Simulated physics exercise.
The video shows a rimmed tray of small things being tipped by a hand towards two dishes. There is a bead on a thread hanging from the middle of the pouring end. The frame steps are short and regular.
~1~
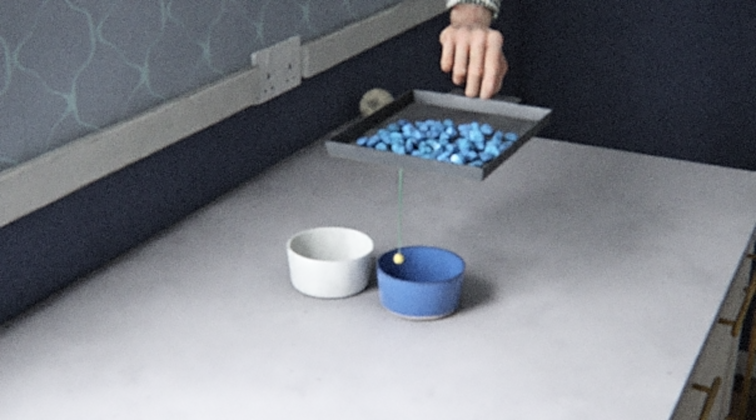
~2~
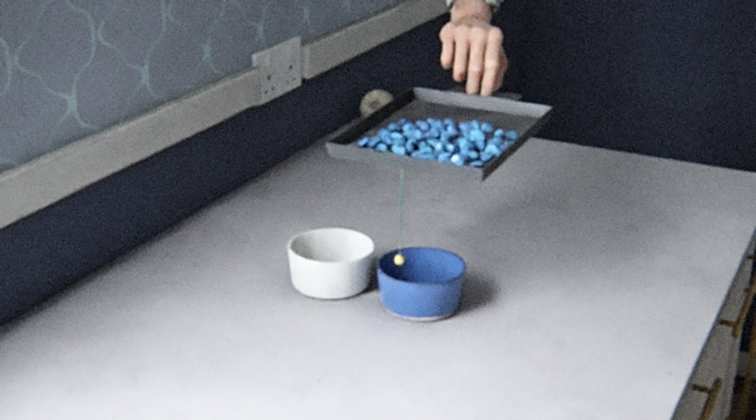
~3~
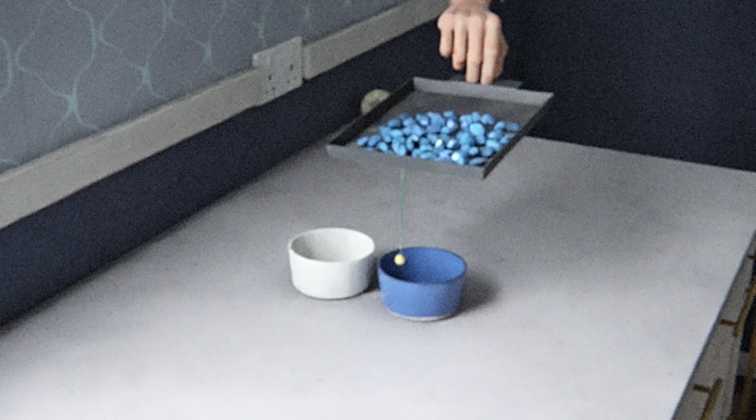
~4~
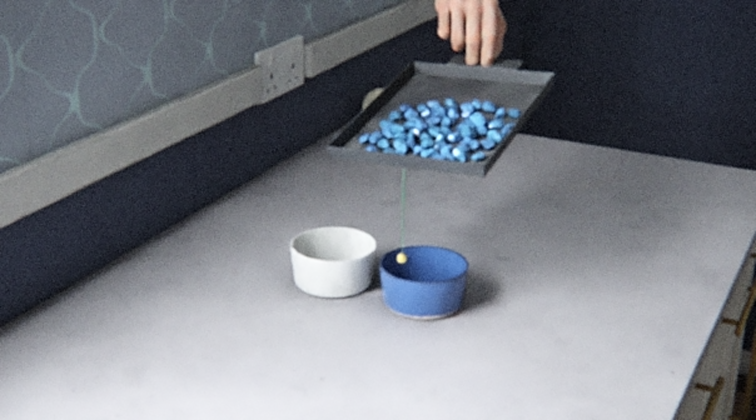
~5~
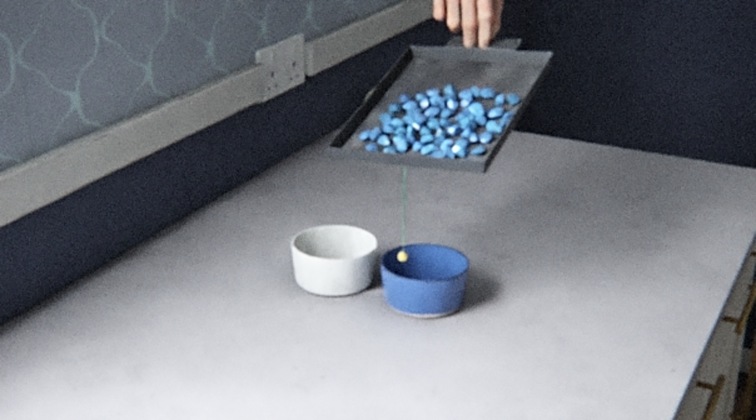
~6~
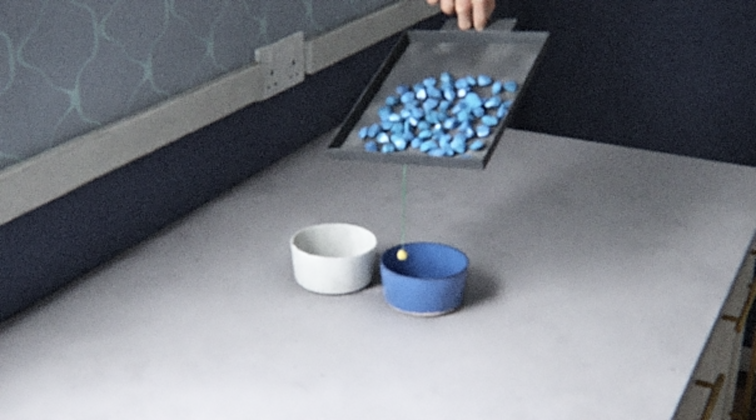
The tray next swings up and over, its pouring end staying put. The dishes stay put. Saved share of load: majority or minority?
The dishes catch a minority of the load.
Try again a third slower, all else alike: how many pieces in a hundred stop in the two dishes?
About 10 %.
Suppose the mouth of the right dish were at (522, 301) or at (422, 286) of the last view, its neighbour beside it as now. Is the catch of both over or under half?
Taking them in turn, it's short of half and then beyond half.
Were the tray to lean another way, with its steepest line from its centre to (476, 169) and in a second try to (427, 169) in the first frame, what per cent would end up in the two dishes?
In turn some 10 and 0 per cent.
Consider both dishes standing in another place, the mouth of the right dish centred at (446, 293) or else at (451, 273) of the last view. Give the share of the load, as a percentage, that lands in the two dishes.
Near 70 % and 30 %.
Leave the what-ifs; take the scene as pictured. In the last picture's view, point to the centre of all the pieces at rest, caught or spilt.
The centre ends up roughly at (329, 322).
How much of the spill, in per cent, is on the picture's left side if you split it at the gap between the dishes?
Roughly 80 in a hundred.
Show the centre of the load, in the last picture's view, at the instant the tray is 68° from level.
Near the pixel (393, 134).
Soon, tray tipped steeply; nearly all on the tray; a stray few in the air.
A while on, tray tipped past a quarter turn; about a third on the tray; a stray few in the left dish; about a third outside both; about a quarter in the air.
Towards the end, tray tipped past a quarter turn; a small part in the left dish; nearly all outside both.
Finally, tray tipped past a quarter turn; none in the right dish; a small part in the left dish; nearly all outside both.
